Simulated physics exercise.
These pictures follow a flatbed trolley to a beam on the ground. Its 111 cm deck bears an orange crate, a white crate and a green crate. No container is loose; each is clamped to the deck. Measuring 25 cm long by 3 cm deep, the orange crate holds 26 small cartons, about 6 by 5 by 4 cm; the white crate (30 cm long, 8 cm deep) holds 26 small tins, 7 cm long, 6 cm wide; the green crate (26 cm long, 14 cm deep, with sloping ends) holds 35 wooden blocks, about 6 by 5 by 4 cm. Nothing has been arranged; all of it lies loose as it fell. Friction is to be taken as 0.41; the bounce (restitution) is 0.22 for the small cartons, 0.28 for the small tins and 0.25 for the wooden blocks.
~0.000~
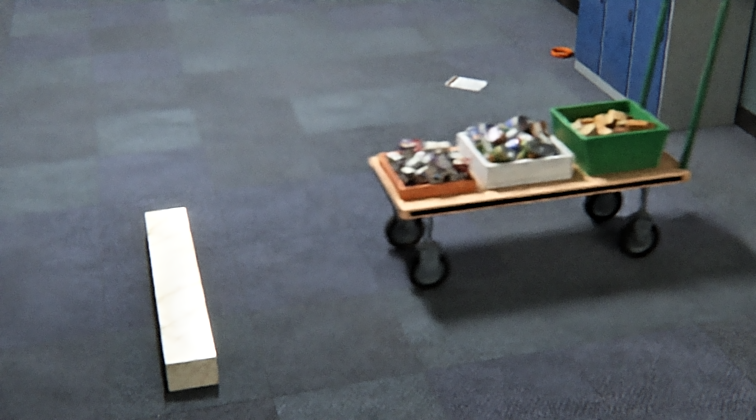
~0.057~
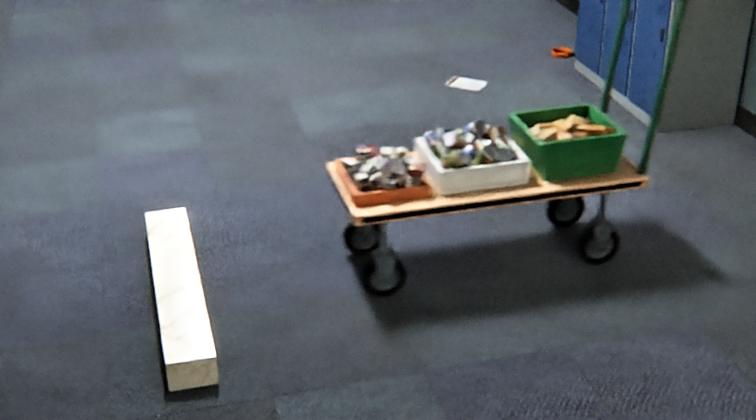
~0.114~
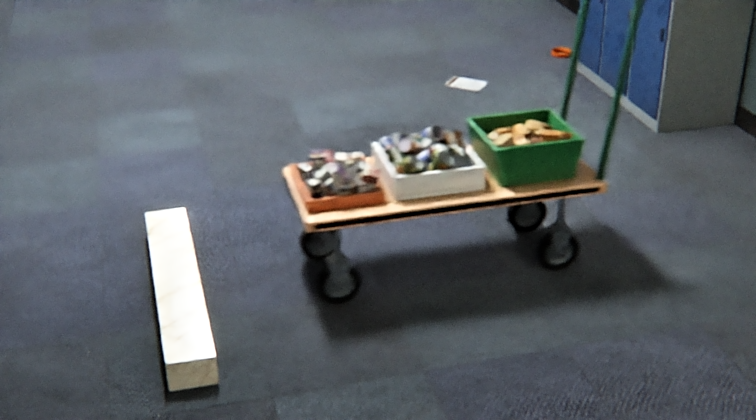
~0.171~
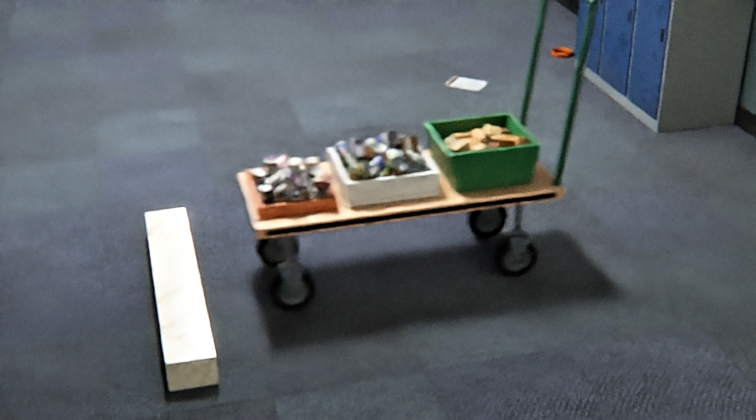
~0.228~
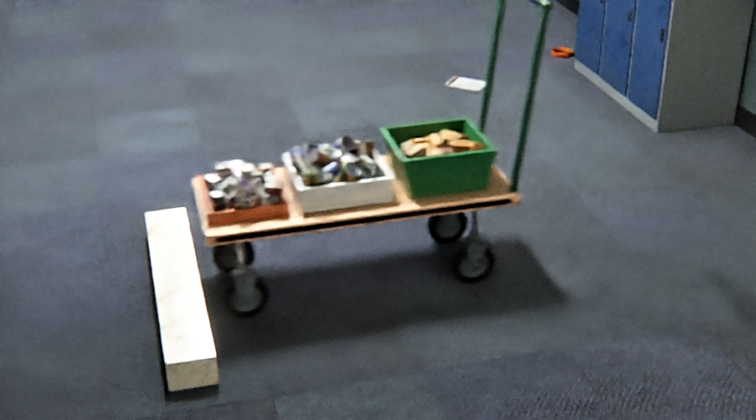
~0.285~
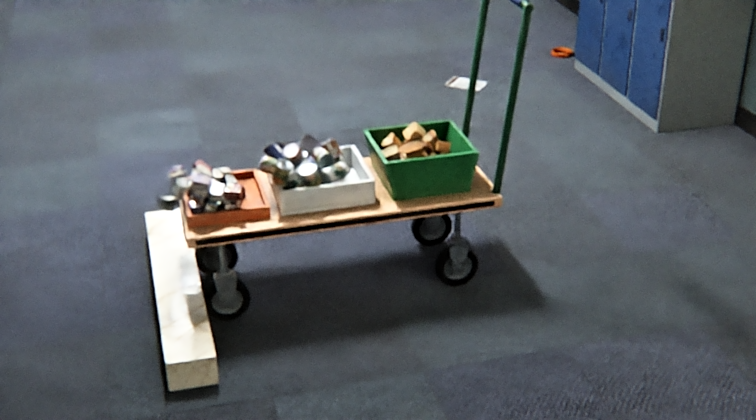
On a dark carpeted floor, a flatbed trolley carrying orange, white and green crates of loose items rolls left to a pale beam and halts against it, the contents lurching forward and a few small cartons leaving the orange crate.
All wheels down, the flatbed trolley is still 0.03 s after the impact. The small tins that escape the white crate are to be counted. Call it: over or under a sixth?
Over.
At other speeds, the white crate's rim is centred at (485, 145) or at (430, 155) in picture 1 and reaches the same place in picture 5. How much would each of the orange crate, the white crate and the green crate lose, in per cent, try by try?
Orange crate 40 and 30, white crate 30 and 20, green crate 20 and 0 per cent.
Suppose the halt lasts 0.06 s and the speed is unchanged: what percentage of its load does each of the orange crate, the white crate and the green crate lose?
Orange crate 40, white crate 30, green crate 20 %.
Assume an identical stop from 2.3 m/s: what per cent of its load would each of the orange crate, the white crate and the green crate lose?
Orange crate 40 %, white crate 20 %, green crate 10 %.
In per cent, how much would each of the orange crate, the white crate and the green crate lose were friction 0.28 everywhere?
In that setup orange crate sheds 30 percent, white crate sheds 40 percent, and green crate sheds 10 percent.
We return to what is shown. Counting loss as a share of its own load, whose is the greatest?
It is the orange crate.
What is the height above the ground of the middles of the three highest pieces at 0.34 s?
About 62 cm up, on average.
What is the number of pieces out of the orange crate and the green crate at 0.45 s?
Estimate at that time - orange crate 10, green crate 1, give or take.
After 0.34 s, orange crate 18 in, 8 out, white crate 22 in, 4 out and green crate 35 in, 0 out.
After 0.45 s, orange crate 16 in, 10 out, white crate 20 in, 6 out and green crate 34 in, 1 out.
After 0.68 s, orange crate 14 in, 12 out, white crate 17 in, 9 out and green crate 33 in, 2 out.
Final count (at 1.19 s), orange crate 14 in, 12 out, white crate 17 in, 9 out and green crate 33 in, 2 out. Asked share, 9 of 26, 35 per cent.
